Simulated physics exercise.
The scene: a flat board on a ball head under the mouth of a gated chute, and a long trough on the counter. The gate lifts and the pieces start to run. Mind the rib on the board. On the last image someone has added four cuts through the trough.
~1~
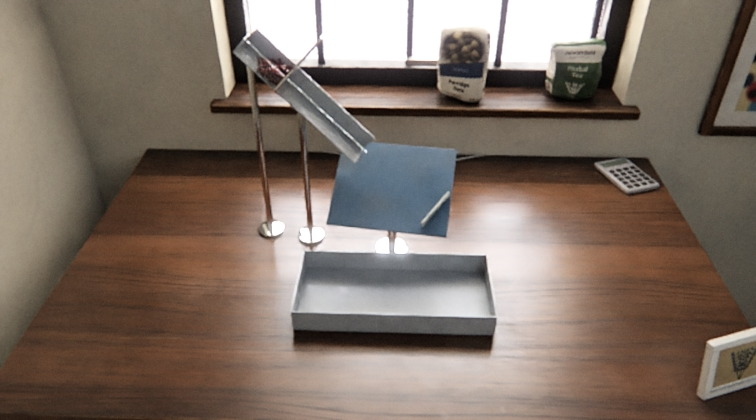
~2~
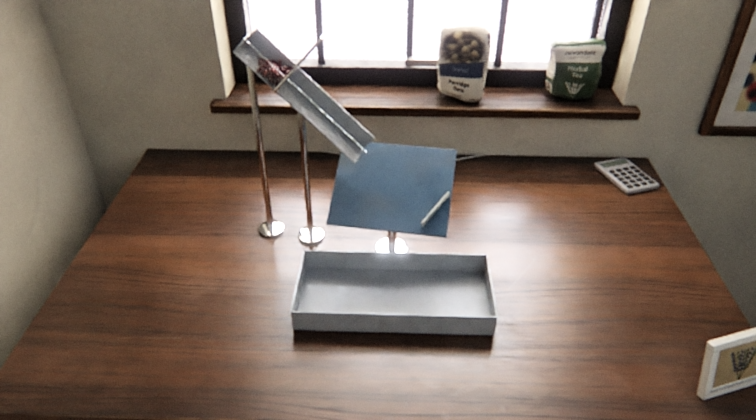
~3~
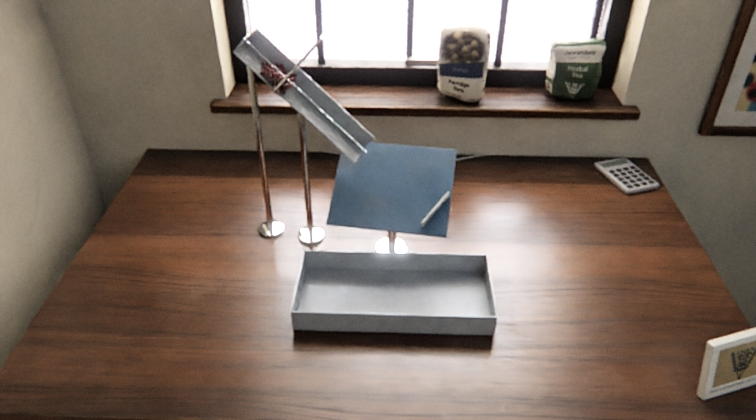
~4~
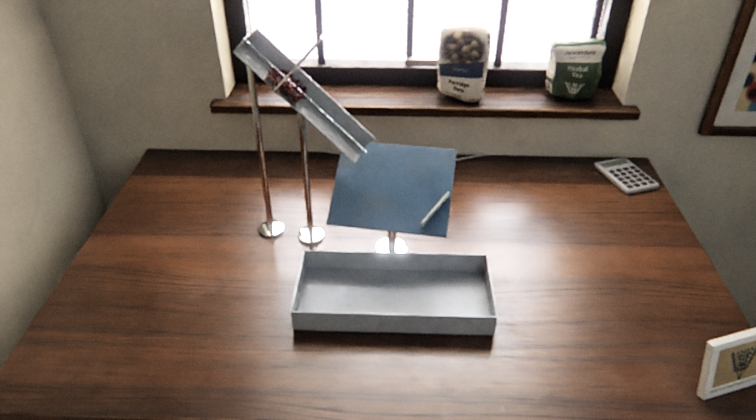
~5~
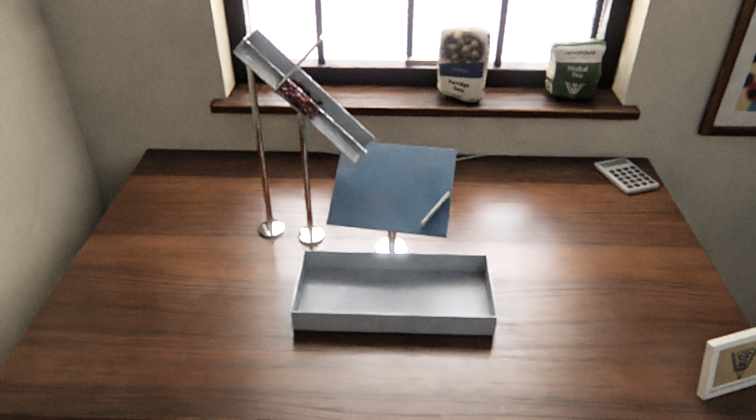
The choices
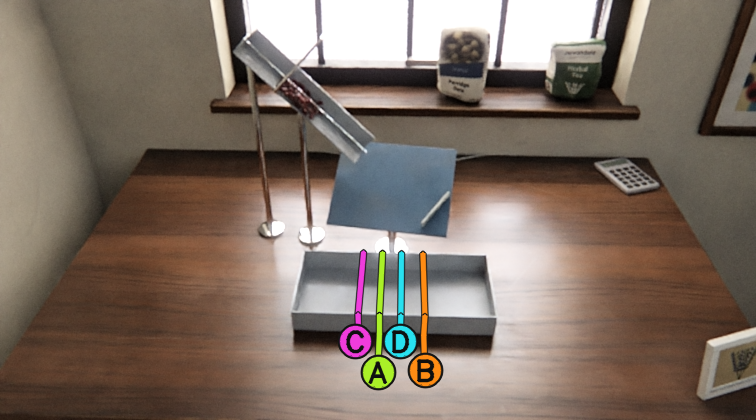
The clip shows a sloping metal chute above a tilted blue board with a thin rib and an empty grey trough on a wooden desk, as a cluster of small dark red pieces slides partway down the chute toward the right.
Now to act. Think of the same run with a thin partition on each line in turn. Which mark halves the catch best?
Use line D.
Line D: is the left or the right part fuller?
Right.
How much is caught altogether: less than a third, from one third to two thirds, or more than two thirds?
More than two thirds.
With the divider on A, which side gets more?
Right.
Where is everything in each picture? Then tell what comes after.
The first frame shows load behind the gate (274, 72), kidney beans; lip of the chute (359, 156), sloping fairly steeply.
The second frame shows middle of the board (393, 186), tilted fairly steeply; middle of its low edge (385, 230); of its high edge (399, 145).
The third frame shows front corners of the trough (291, 311) and (497, 317), empty; front of the load (292, 83).
The fourth frame shows middle of the load (287, 85); its front (303, 97), roughly a quarter of the way to the lip; rib from (449, 192) to (422, 223).
The fifth frame shows middle of the load (300, 98); its front (320, 113), roughly half of the way to the lip.
On the marked copy, line A crosses the front rim at (379, 314); line B crosses the front rim at (424, 315); line C crosses the front rim at (358, 313); line D crosses the front rim at (400, 314).
With A, of what is caught, just a few on the left of the divider, almost all on the right.
With B, of what is caught, the larger part on the left of the divider, about a tenth on the right.
With C, of what is caught, not one piece on the left of the divider, every piece on the right.
With D, of what is caught, roughly a quarter on the left of the divider, the larger part on the right.
